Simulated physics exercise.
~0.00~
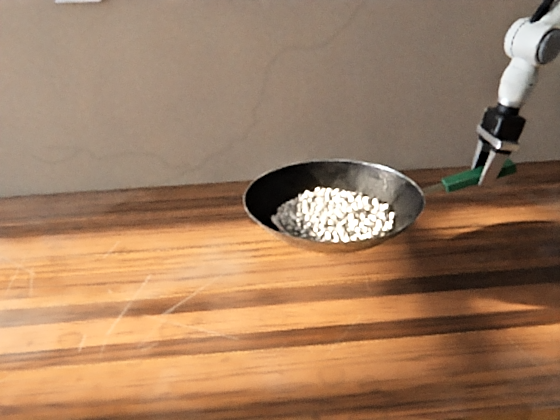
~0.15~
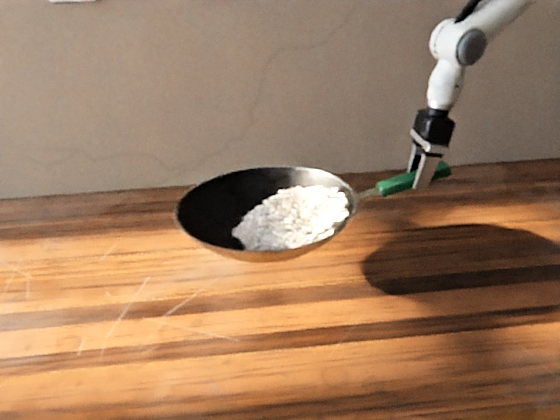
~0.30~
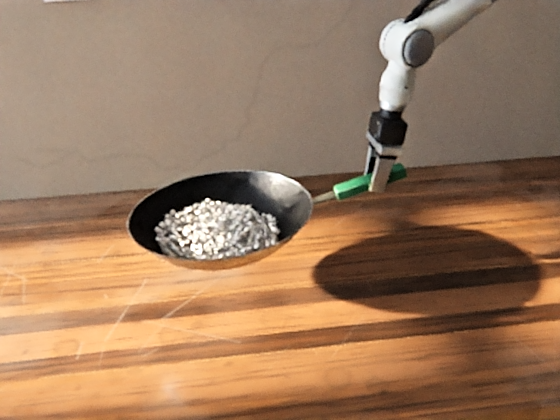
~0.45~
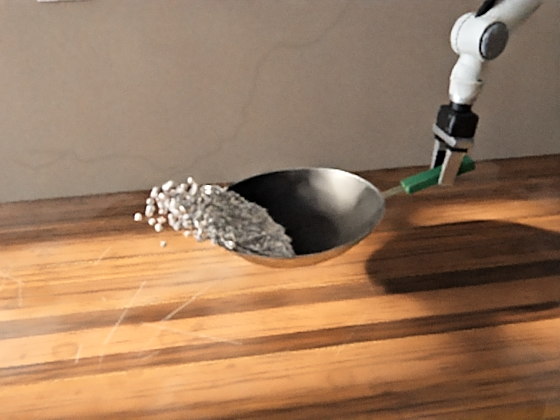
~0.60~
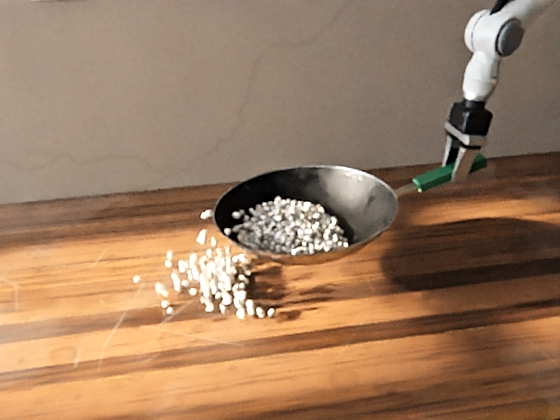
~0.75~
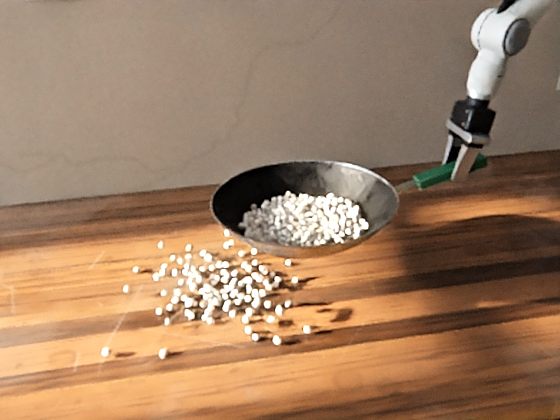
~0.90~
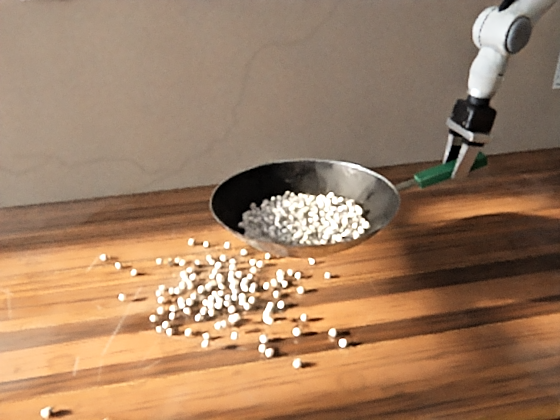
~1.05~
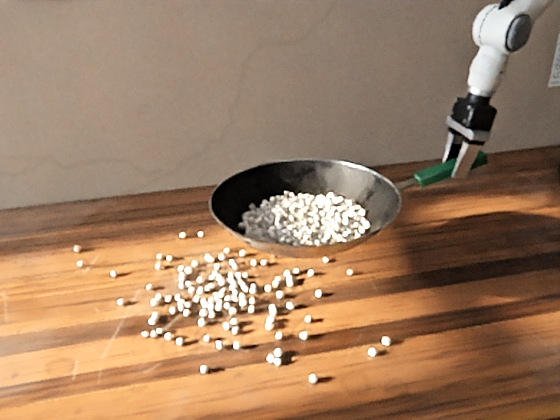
White beads spill from a wok a robot arm jerks left then right, scattering on wood.
